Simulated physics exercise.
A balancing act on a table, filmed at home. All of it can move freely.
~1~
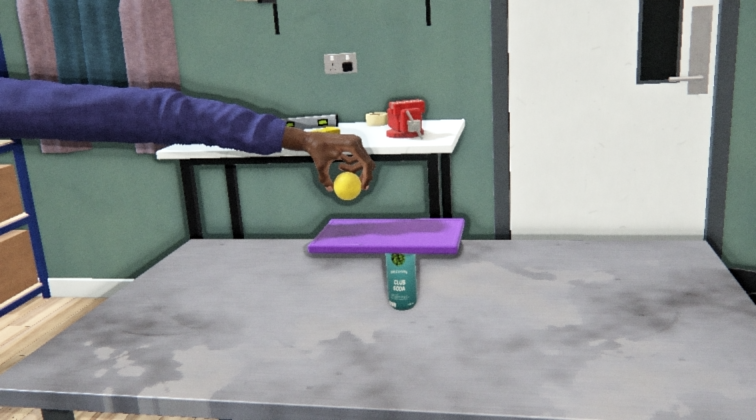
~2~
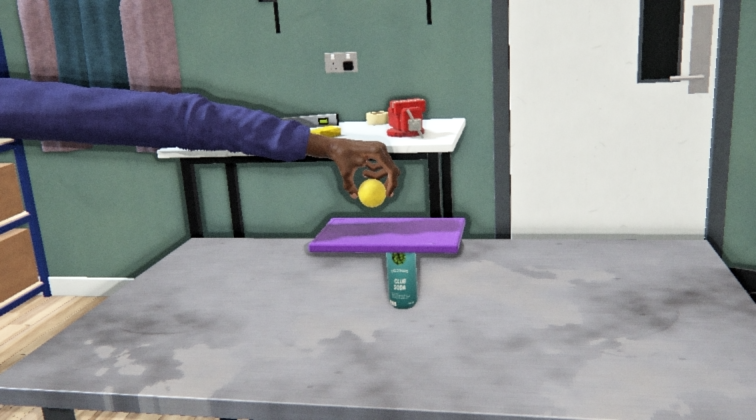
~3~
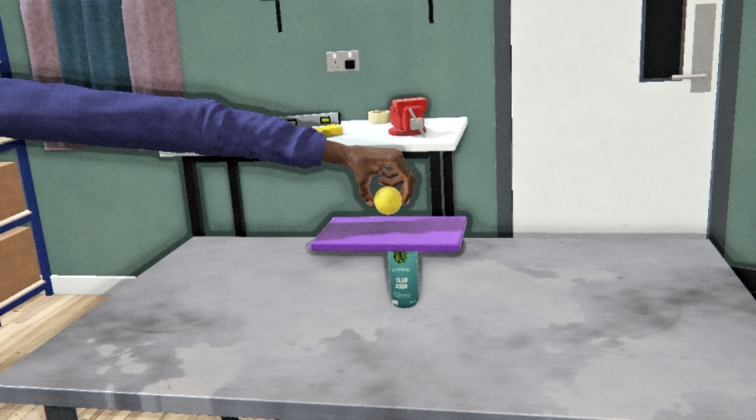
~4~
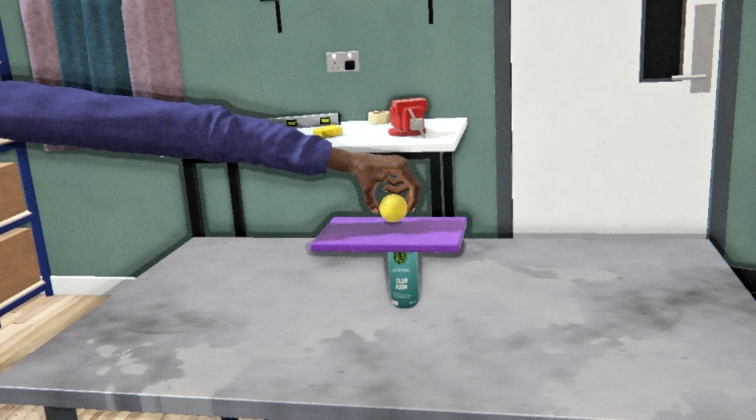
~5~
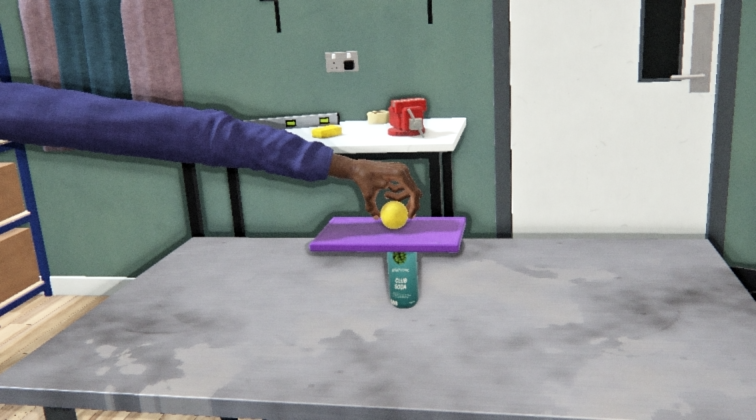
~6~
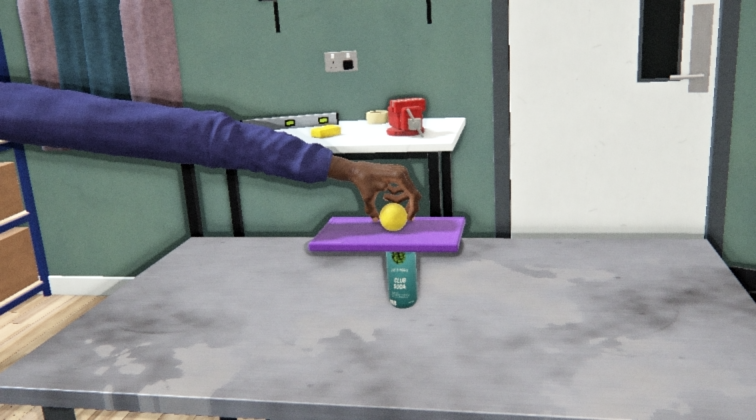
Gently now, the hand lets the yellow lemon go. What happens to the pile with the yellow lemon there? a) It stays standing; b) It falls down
Option a: It stays standing.
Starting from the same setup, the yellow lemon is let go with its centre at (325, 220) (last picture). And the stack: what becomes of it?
The stack then collapses.
Then, 0.20 s past the last view, nothing moves.
Then, 0.50 s past the last view, yellow lemon resting near (393, 217).
Finally, all 3 still in place. Final places as the last picture's camera would see them, yellow lemon near (393, 217). The stack holds.
